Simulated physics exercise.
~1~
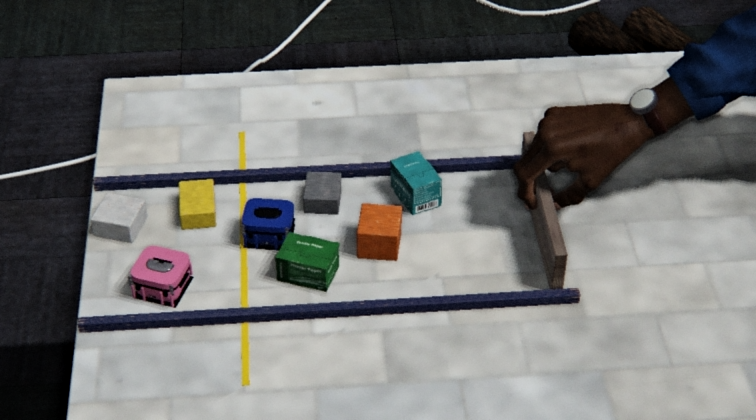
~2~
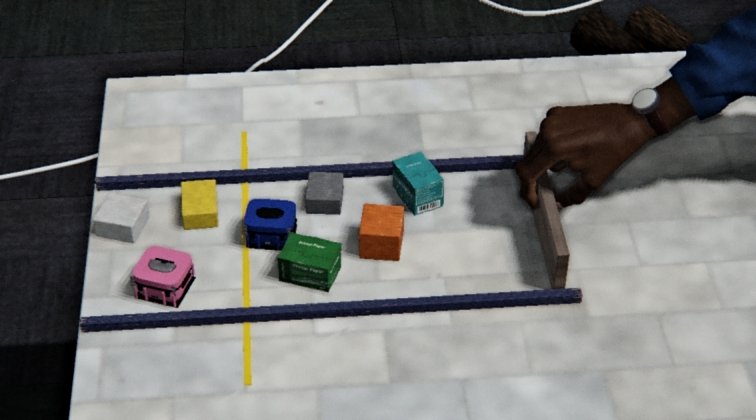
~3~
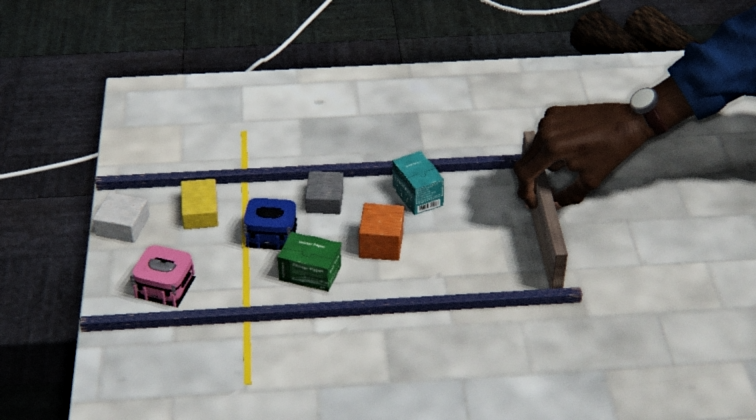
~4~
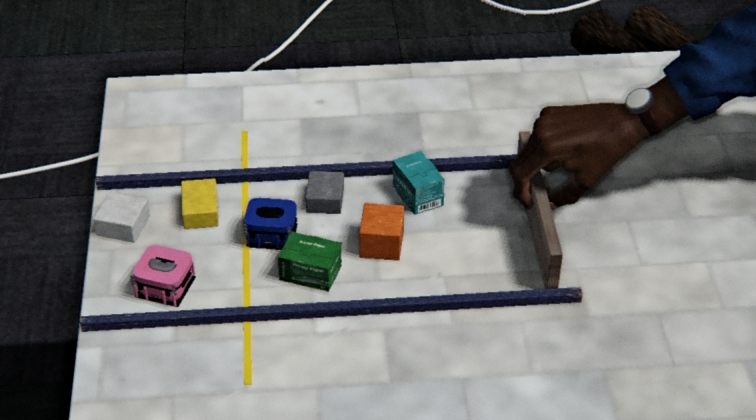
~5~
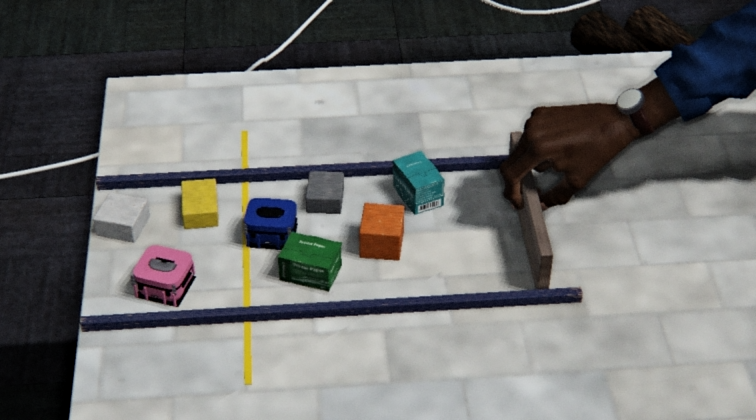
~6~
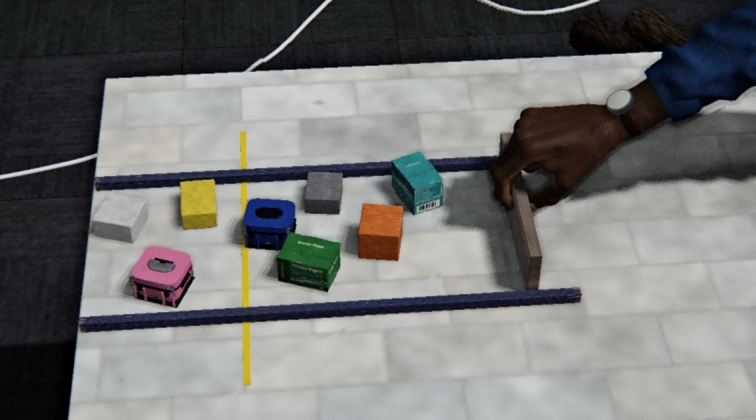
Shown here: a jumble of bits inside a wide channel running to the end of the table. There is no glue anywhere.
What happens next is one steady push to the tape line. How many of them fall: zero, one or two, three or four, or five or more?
No losses.
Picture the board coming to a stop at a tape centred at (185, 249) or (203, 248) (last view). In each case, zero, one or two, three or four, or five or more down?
In order: One to two, then one to two.
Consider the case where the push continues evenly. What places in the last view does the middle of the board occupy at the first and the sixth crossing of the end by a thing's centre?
Pixels, in order: Around (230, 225), around (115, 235).
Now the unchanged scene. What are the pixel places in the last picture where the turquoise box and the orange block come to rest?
They end up close to (227, 190) and (224, 243).
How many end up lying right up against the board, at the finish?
So the total is 3.
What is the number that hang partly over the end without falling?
So the number is 1.
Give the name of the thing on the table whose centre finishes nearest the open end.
It's the white block.
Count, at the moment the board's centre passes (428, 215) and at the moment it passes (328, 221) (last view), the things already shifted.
That gives 1 for the first and 5 for the second.
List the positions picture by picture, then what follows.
The first frame shows white block (119, 218); pink case (162, 277); yellow block (197, 204); board (542, 209); tape (244, 246).
The second frame shows pink case (164, 276); orange block (382, 232).
The third frame shows yellow block (200, 204); board (542, 209).
The fourth frame shows white block (122, 217); turquoise box (418, 182).
The fifth frame shows pink case (164, 276); blue case (271, 224).
The sixth frame shows white block (121, 218); pink case (163, 276); yellow block (199, 204); board (519, 210); tape (245, 245).
A little later, none off yet; white block at rest near (121, 218); pink case at rest near (163, 276); yellow block at rest near (199, 204).
When it is over, the number that fall off is zero.
